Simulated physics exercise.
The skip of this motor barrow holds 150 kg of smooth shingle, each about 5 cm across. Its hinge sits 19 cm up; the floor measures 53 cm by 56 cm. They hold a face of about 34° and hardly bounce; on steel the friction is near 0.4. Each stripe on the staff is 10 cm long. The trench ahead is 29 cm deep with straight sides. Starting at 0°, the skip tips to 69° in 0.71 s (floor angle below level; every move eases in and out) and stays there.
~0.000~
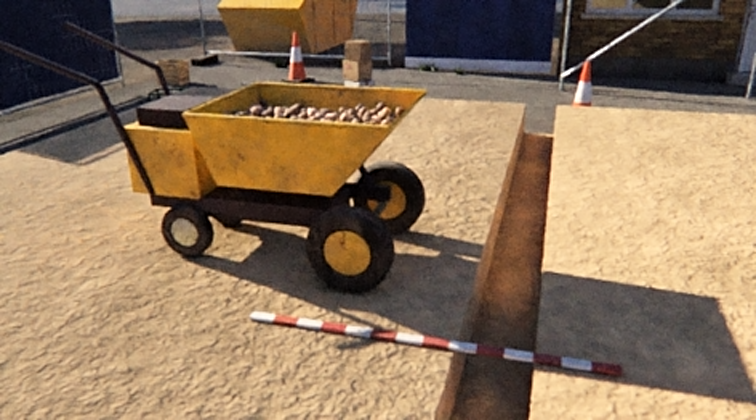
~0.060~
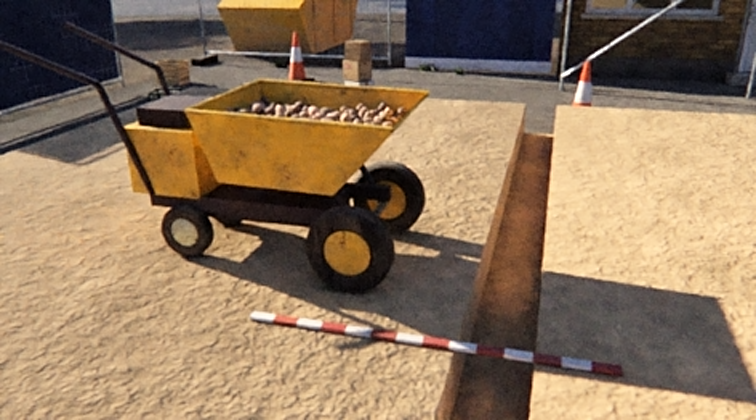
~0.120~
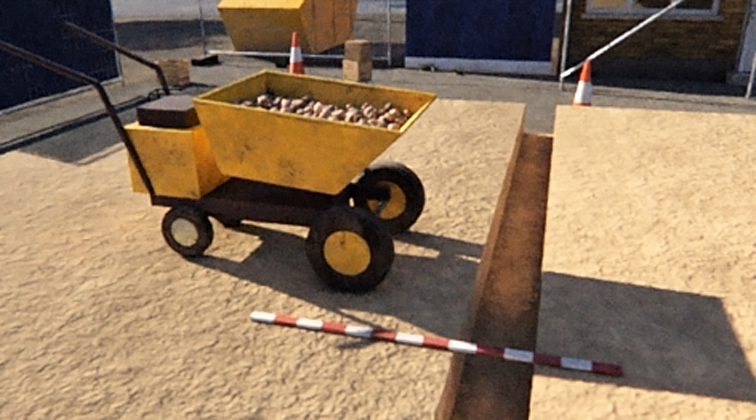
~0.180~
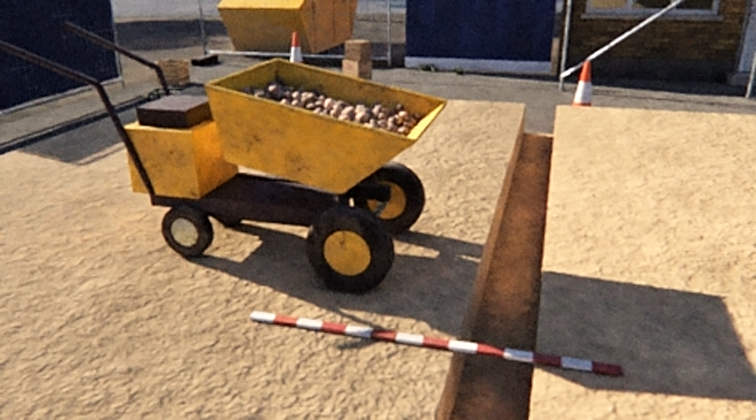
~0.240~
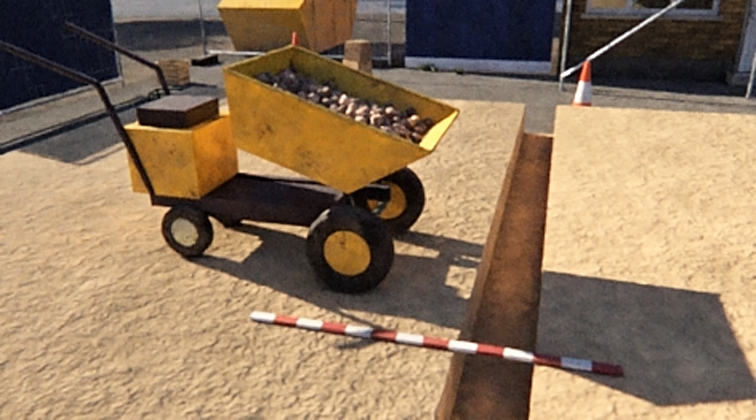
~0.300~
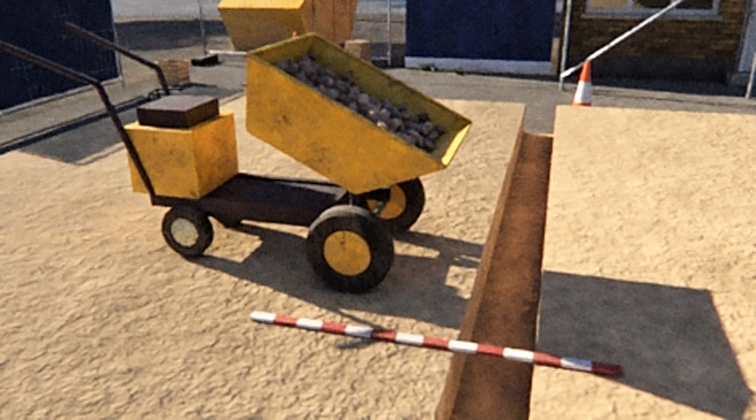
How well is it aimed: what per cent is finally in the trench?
Some 43 per cent of it.
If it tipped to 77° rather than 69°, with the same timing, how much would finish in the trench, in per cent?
It would be near 50 per cent.
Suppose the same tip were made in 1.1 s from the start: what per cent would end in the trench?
It would be near 50 per cent.
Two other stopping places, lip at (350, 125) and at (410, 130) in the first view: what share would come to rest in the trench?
First some 80, then 25 per cent.
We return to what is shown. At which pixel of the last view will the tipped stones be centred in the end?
Their middle is at about (569, 278).
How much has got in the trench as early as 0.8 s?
About 15 per cent by then.
After 0.5 s the floor is at 58°; 100 % in the skip; the foremost stones are at (474, 208).
After 0.8 s the floor is at 69°; 73 % in the skip, 17 % in the trench, 11 % past the trench; the foremost stones are at (574, 279).
After 1.2 s the floor is at 69°; 17 % in the skip, 27 % in the trench, 56 % past the trench; the foremost stones are past the picture's edge.
After 3.1 s the floor is at 69°; 0 % in the skip, 43 % in the trench, 57 % past the trench; the foremost stones are past the picture's edge.
